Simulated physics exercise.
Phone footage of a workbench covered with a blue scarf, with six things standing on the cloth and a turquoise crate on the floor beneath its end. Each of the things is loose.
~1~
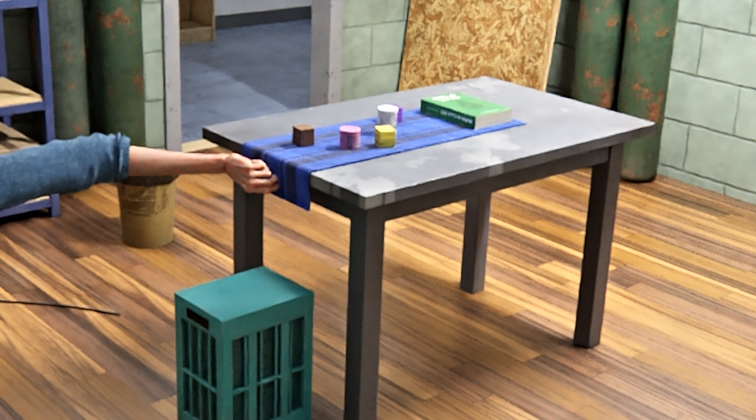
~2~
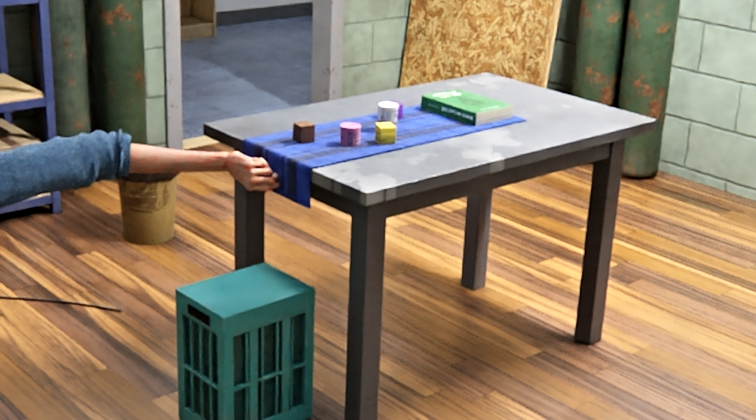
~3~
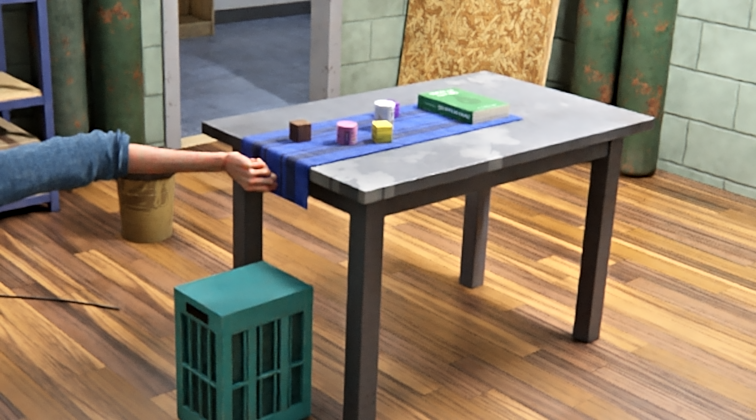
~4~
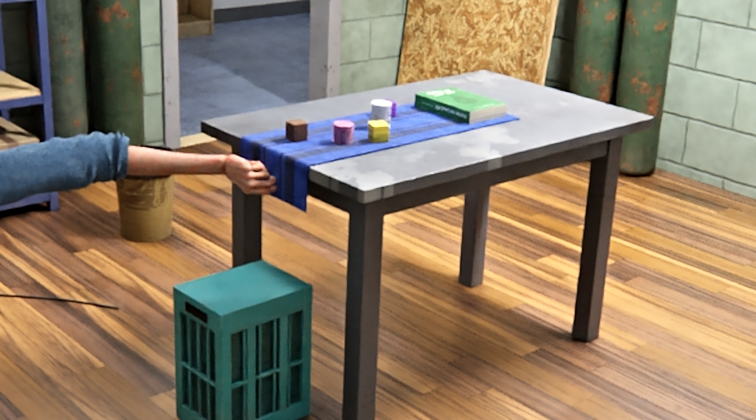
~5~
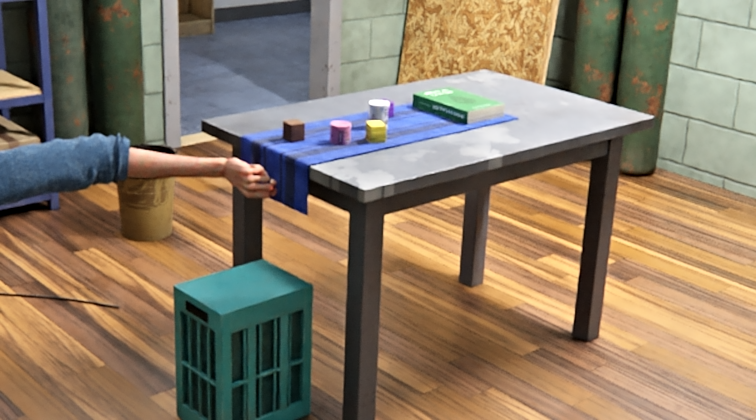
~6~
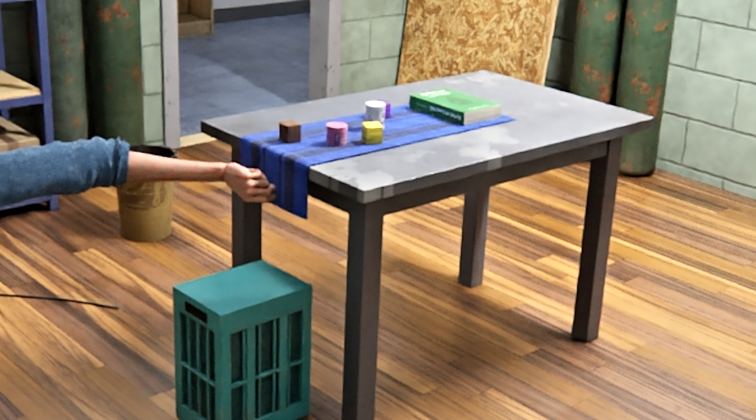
In a workshop, a hand slowly pulling a blue cloth over a table's left end, small pots, blocks and green book shifting along.
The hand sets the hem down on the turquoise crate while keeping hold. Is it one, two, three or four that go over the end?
It is two.
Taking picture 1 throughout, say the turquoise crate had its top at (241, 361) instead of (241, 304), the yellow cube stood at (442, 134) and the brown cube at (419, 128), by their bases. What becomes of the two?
Yellow cube: Still up. Brown cube: Still up.
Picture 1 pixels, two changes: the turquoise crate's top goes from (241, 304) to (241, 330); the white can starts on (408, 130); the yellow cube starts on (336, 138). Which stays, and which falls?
So the white can stays there, and the yellow cube leaves.
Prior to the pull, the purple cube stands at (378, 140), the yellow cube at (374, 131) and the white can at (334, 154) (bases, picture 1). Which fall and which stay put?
First the purple cube, which is kept, then the yellow cube, which is kept, and finally the white can, which is lost.
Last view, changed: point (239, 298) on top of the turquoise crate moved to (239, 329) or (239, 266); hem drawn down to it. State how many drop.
First case 3, second case 1.
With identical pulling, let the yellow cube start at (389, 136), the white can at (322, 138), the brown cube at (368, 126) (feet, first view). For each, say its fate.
Outcome: Yellow cube stays, white can falls away, brown cube stays.
Soon after, hem near (270, 252); brown cube gone.
Then, hem on the crate; brown cube and pink pot gone.
At rest, hem on the crate; brown cube and pink pot gone. Over the edge go two.
